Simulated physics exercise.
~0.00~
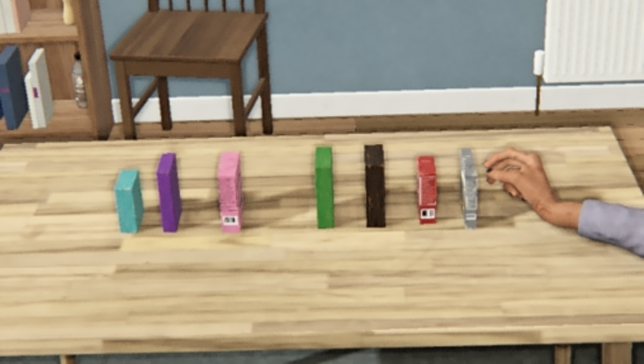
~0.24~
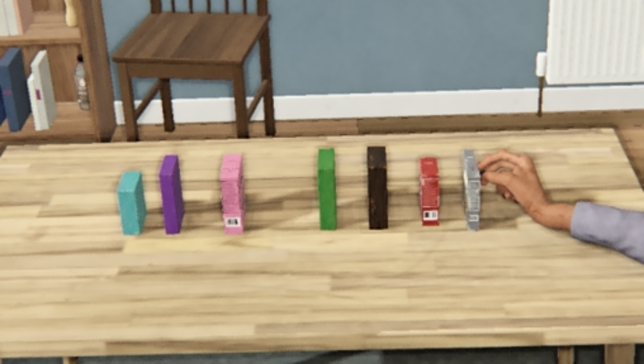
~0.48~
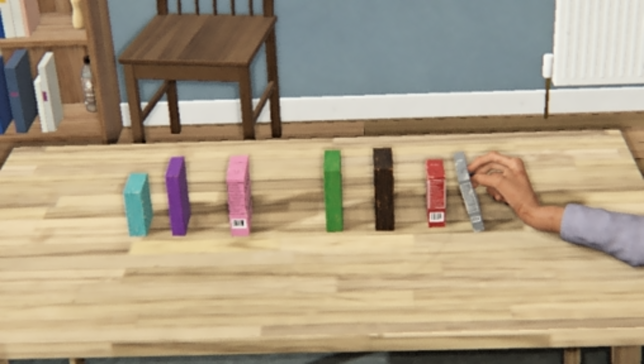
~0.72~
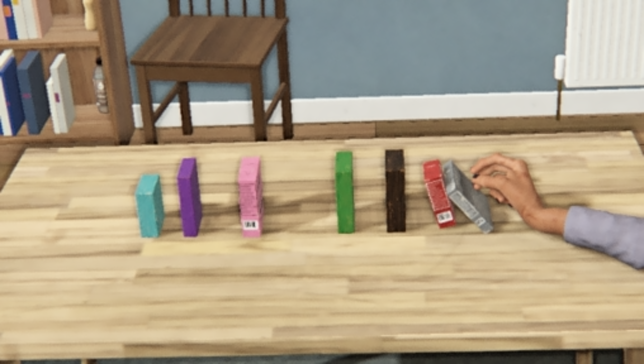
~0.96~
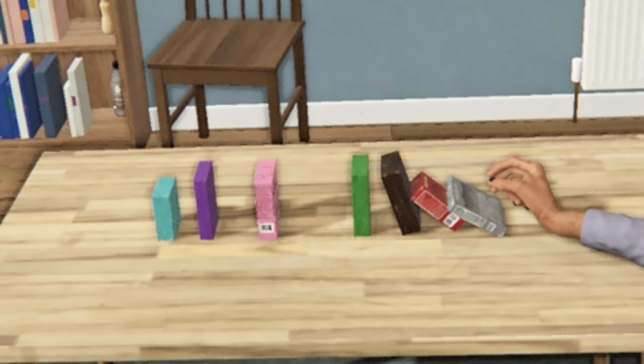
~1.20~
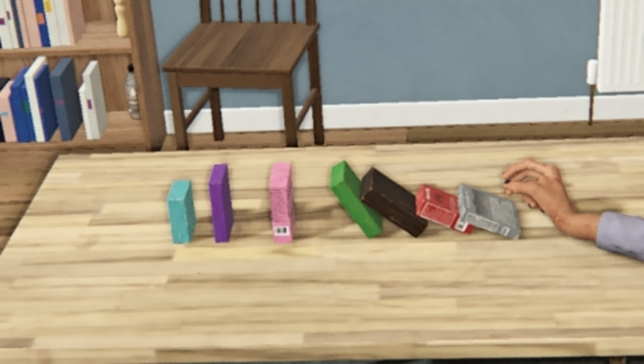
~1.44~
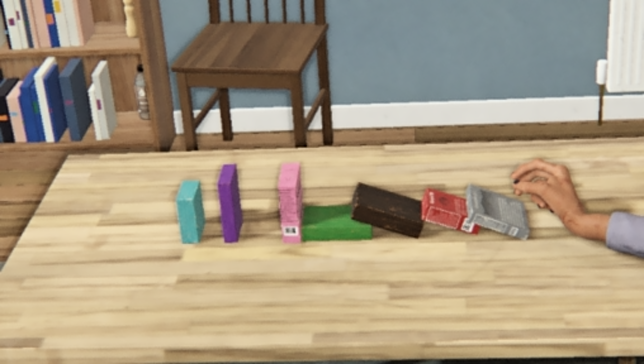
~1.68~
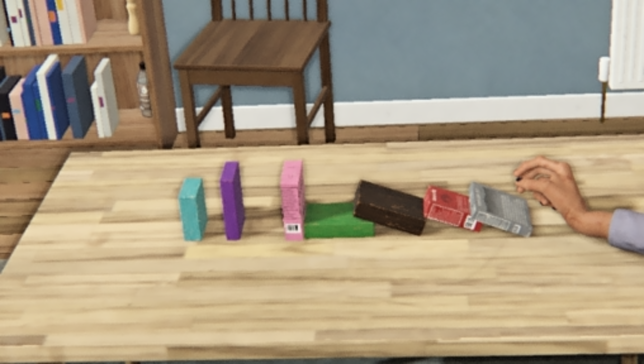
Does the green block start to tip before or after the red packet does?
The green block starts to tip after the red packet, which is already leaning while the green block still stands upright.
